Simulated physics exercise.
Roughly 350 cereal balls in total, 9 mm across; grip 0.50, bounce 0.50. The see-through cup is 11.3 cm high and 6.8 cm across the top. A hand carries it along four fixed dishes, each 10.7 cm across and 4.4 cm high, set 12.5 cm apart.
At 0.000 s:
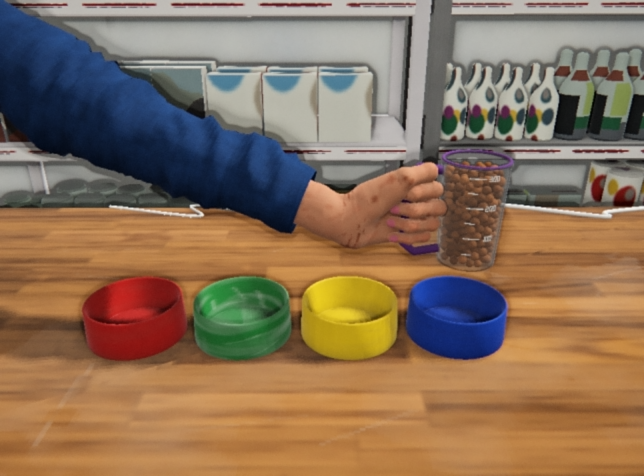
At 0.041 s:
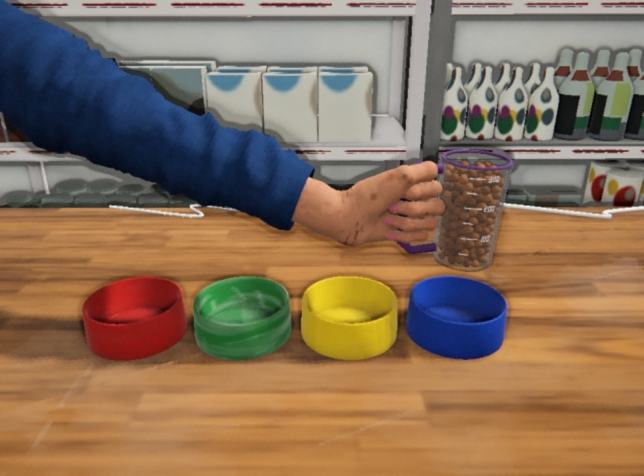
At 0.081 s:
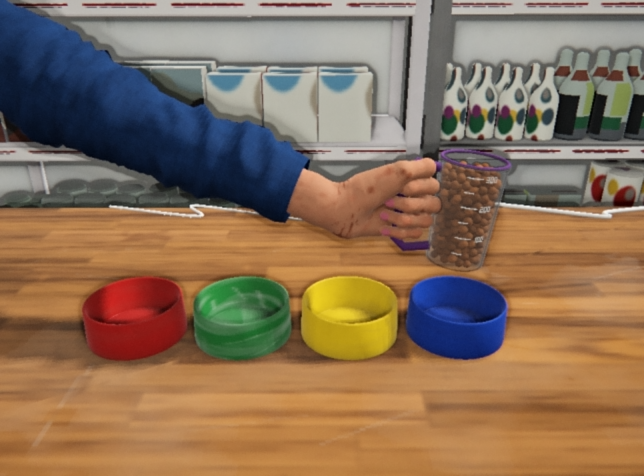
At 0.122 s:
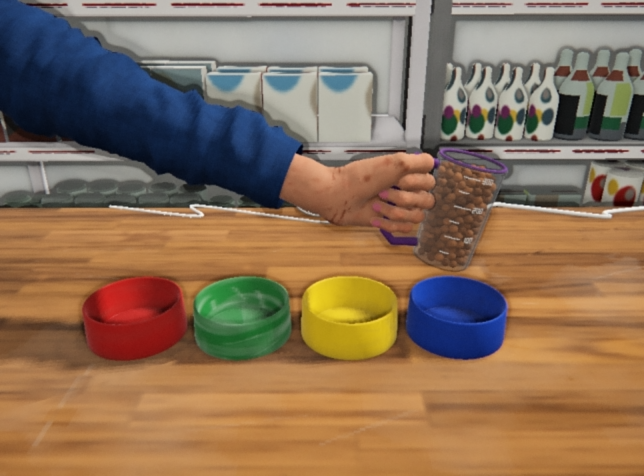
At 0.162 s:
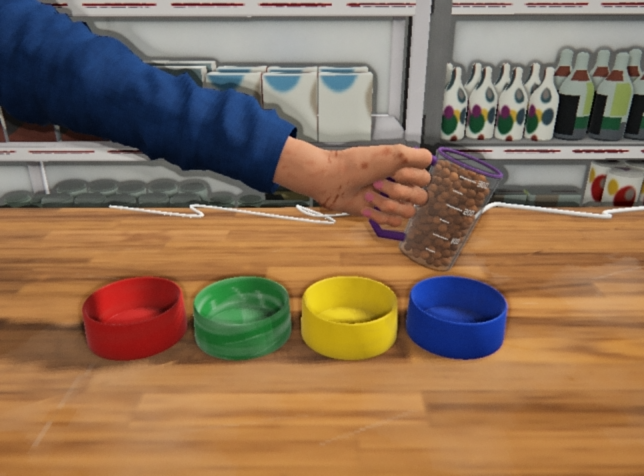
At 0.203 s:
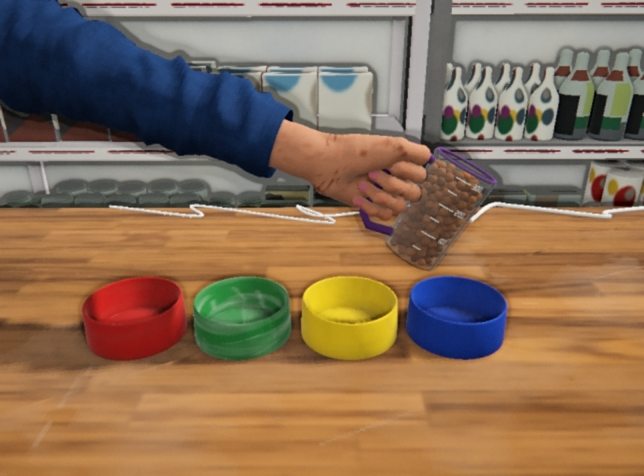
The video shows a hand in a blue sleeve holding a clear cup of brown cereal balls behind red, green, yellow and blue dishes on a wooden counter, then tilting it rightward while moving it slightly left.
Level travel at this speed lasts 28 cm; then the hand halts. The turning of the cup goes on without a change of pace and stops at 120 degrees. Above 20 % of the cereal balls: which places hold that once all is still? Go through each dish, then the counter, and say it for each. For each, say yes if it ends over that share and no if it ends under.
My prediction: Red: It will keep a fifth or less, blue: It will keep a fifth or less, green: It will keep a fifth or less, yellow: It will keep more than a fifth, counter: It will keep a fifth or less.
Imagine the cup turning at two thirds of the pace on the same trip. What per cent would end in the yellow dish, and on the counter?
It would be yellow 20 and counter 30.
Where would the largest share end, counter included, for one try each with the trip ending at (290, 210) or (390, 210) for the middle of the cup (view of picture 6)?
First try: Yellow; second try: Blue.
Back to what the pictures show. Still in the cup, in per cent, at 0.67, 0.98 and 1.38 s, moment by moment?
First 90, then 25, then 0 per cent.
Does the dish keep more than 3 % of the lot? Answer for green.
Green yes.
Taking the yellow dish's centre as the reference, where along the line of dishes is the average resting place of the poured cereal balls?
About 2 cm to its left.
After 0.67 s, tilt 115 degrees; cup holds 90 %, yellow 5 %.
After 0.98 s, tilt 120 degrees; cup holds 25 %, blue 5 %, yellow 65 %.
Then, at 1.38 s, tilt 120 degrees; cup holds 0 %, blue 5 %, green 15 %, yellow 75 %.
In the end, at 1.8 s, red 0 %, blue 5 %, green 15 %, yellow 75 %, counter 10 %.
